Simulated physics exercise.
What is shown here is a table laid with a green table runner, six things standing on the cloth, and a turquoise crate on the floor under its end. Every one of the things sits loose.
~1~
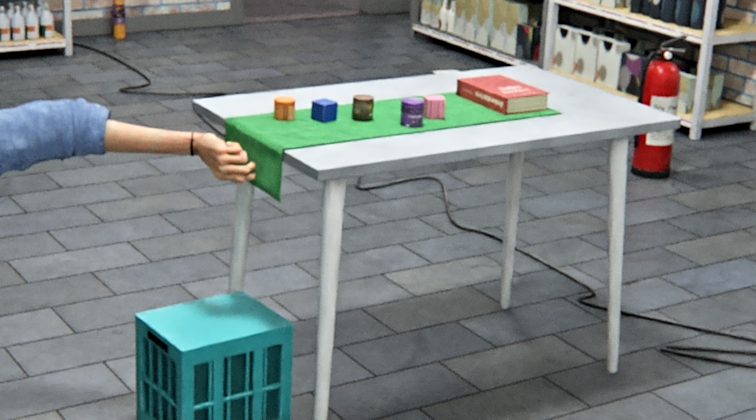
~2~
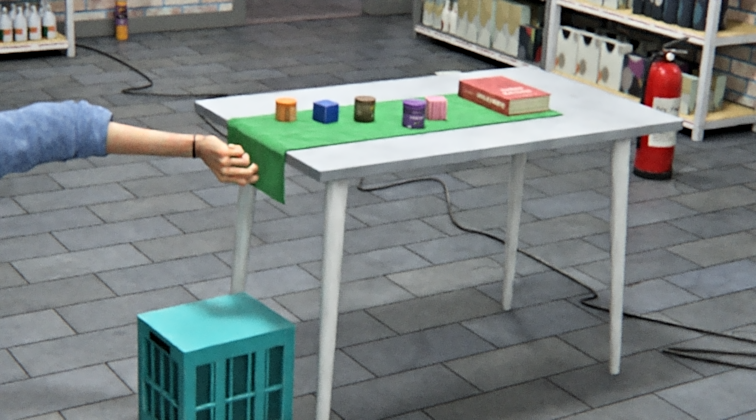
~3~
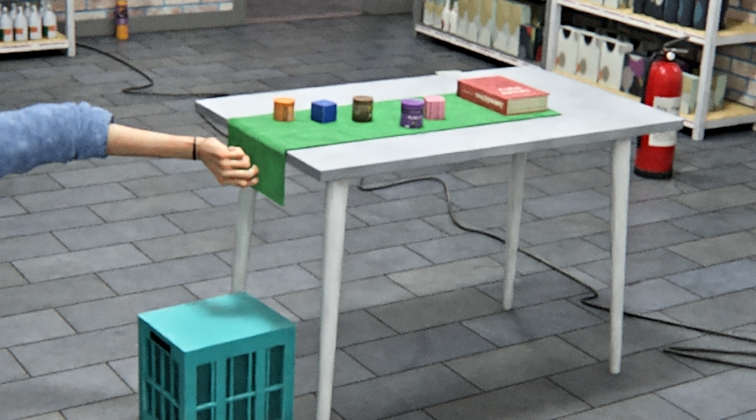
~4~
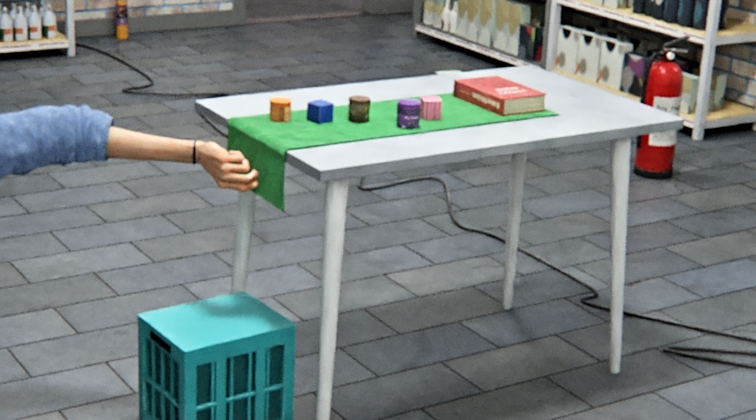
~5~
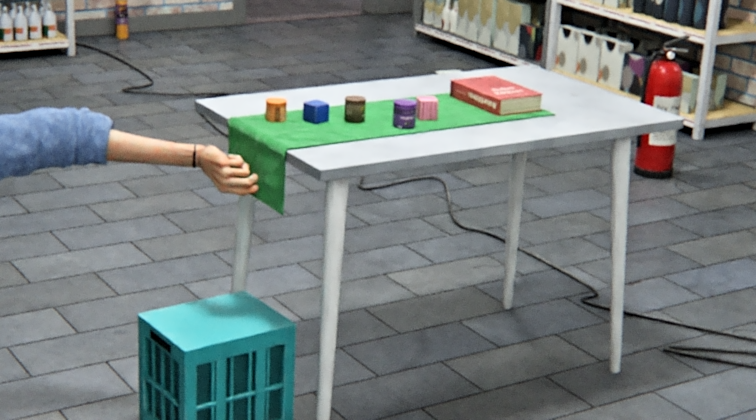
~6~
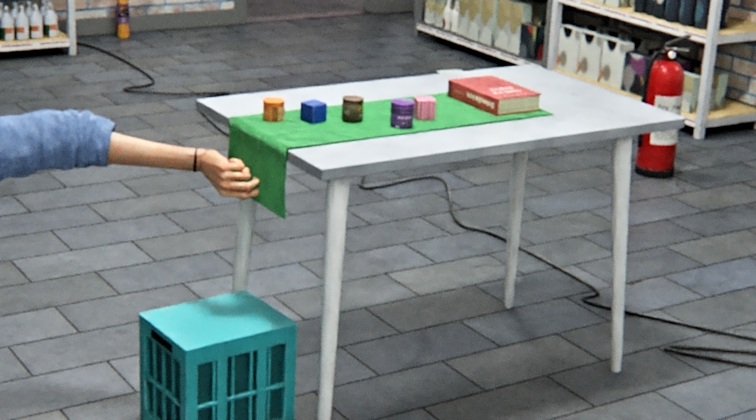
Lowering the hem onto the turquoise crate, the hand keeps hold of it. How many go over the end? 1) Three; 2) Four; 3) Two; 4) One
Three (1).
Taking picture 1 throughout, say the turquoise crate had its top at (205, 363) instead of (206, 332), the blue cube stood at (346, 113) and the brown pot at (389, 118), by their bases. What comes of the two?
The blue cube is lost; the brown pot is lost.
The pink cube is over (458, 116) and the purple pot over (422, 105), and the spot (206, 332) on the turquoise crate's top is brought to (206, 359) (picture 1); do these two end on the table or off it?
Result: Pink cube still there, purple pot still there.
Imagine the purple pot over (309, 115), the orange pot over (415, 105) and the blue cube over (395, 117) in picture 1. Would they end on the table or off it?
As for the purple pot, it goes off; the orange pot stays aboard; the blue cube stays aboard.
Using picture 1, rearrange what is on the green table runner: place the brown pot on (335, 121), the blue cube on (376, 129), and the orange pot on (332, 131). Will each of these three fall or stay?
So the brown pot leaves the top, the blue cube leaves the top, and the orange pot leaves the top.
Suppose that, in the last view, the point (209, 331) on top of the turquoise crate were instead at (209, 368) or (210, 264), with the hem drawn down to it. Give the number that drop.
Over the edge: 4, then 1.
A little later, hem near (251, 270); orange pot and blue cube gone.
Next, hem on the crate; orange pot, blue cube and brown pot gone.
When it is over, hem on the crate; orange pot, blue cube and brown pot gone. The table loses three.
